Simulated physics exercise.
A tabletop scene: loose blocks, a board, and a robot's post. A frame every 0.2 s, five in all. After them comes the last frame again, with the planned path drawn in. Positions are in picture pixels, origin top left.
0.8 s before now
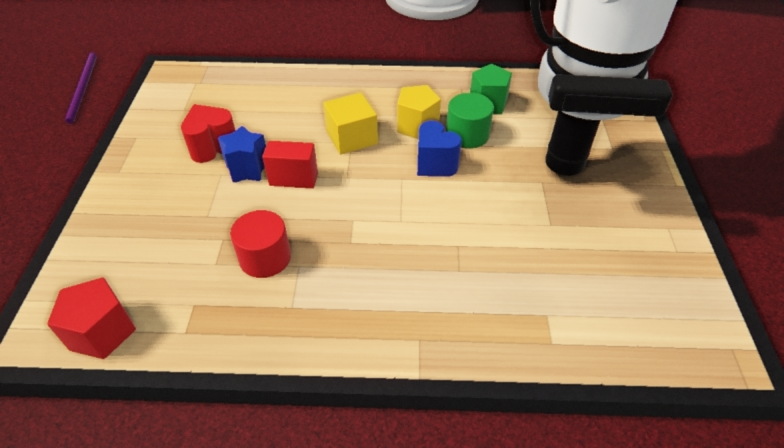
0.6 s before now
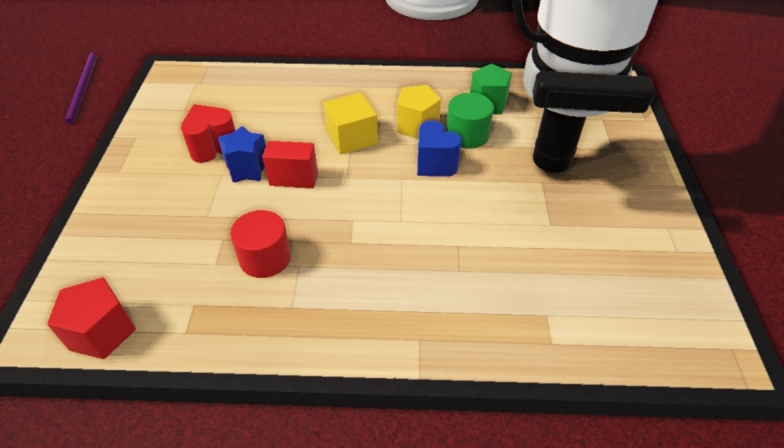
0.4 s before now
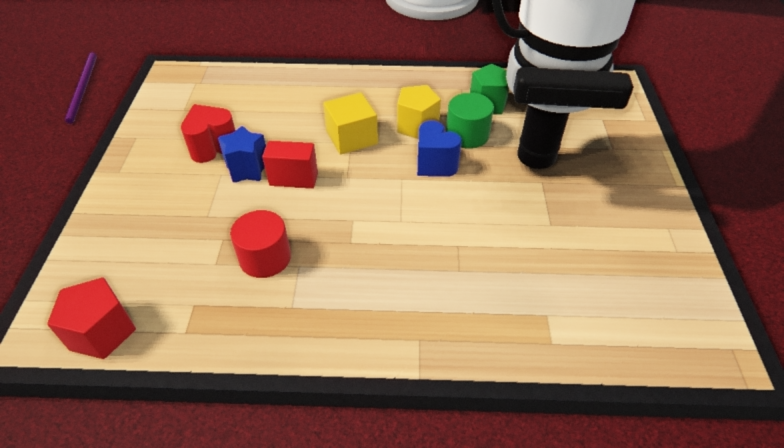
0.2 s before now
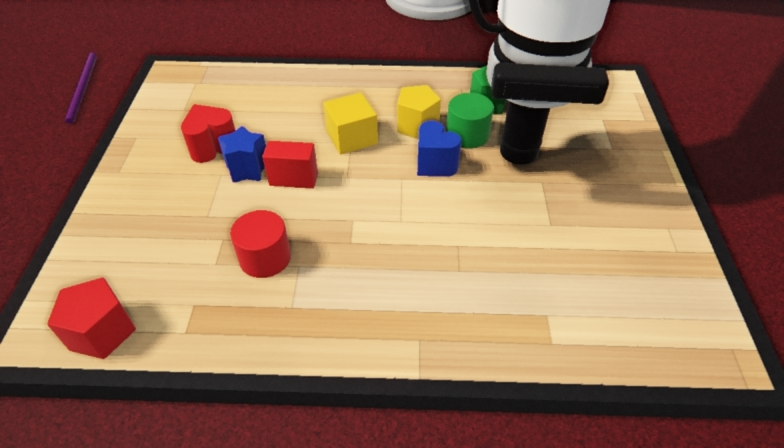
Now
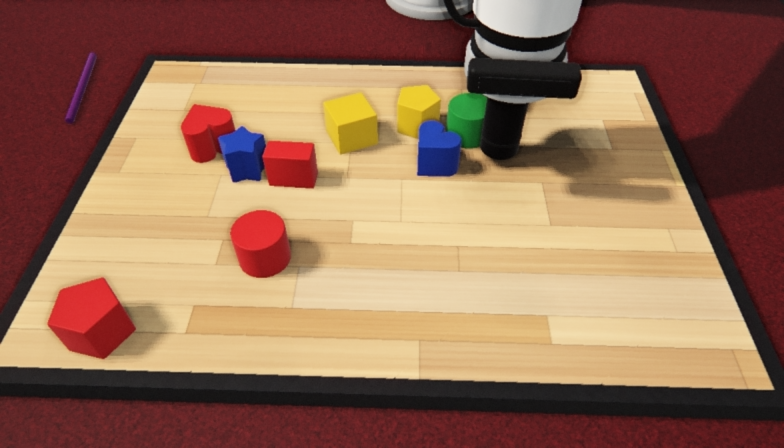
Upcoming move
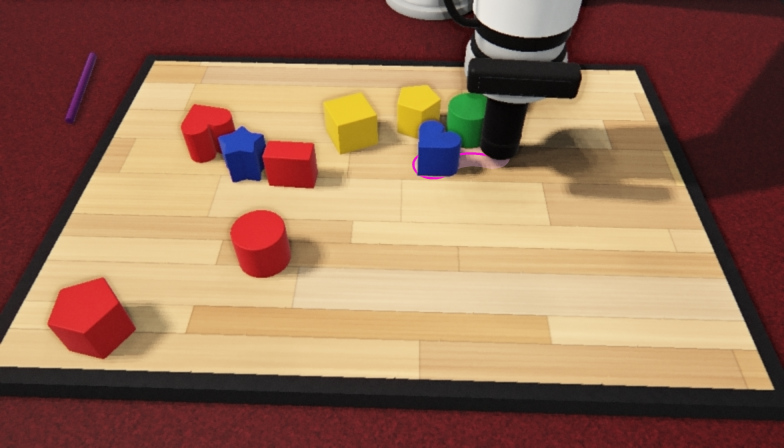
On a wooden board scattered with red, blue, yellow and green blocks, a robot's black post moves slowly left from the right side, drawing close to the green cylinder and blue heart block, while the blocks stay still.
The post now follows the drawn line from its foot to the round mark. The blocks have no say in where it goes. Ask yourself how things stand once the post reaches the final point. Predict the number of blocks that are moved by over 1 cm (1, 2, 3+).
The push moves two blocks more than 1 cm.
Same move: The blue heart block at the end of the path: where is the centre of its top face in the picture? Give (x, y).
Put as a pixel place, it's (405, 148).
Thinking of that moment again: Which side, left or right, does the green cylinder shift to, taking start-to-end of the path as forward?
So, looking from the first point of the path to the last, the green cylinder moves rightwards.
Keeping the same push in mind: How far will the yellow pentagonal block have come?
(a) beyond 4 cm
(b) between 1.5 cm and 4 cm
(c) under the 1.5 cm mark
Option c.
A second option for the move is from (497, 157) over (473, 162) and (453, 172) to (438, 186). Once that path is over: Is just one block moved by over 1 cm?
Yes
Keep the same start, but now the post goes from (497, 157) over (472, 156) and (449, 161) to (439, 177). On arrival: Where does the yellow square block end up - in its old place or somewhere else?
It sits in its place.
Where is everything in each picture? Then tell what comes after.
The first frame shows post's lower end at (564, 164); yellow square block at (350, 108); yellow pentagonal block at (418, 97); blue heart block at (437, 135); green cylinder at (471, 105).
The second frame shows post at (552, 161); blocks still.
The third frame shows post at (536, 157); blocks still.
The fourth frame shows post at (519, 153); blocks still.
The fifth frame shows post at (499, 148); yellow square block at (350, 108); yellow pentagonal block at (418, 97); blue heart block at (437, 135); green cylinder at (471, 105).
Drawn move, from (497, 157) via (474, 154) and (451, 156), ending at (432, 165).
The first path, step by step. Halfway along, post at (462, 146); yellow pentagonal block at (414, 95), turned 15° anticlockwise; blue heart block at (433, 136); green cylinder at (459, 98).
At the end, post at (433, 156); yellow square block still; yellow pentagonal block at (414, 95), turned 15° anticlockwise; blue heart block at (405, 148); green cylinder at (459, 98).
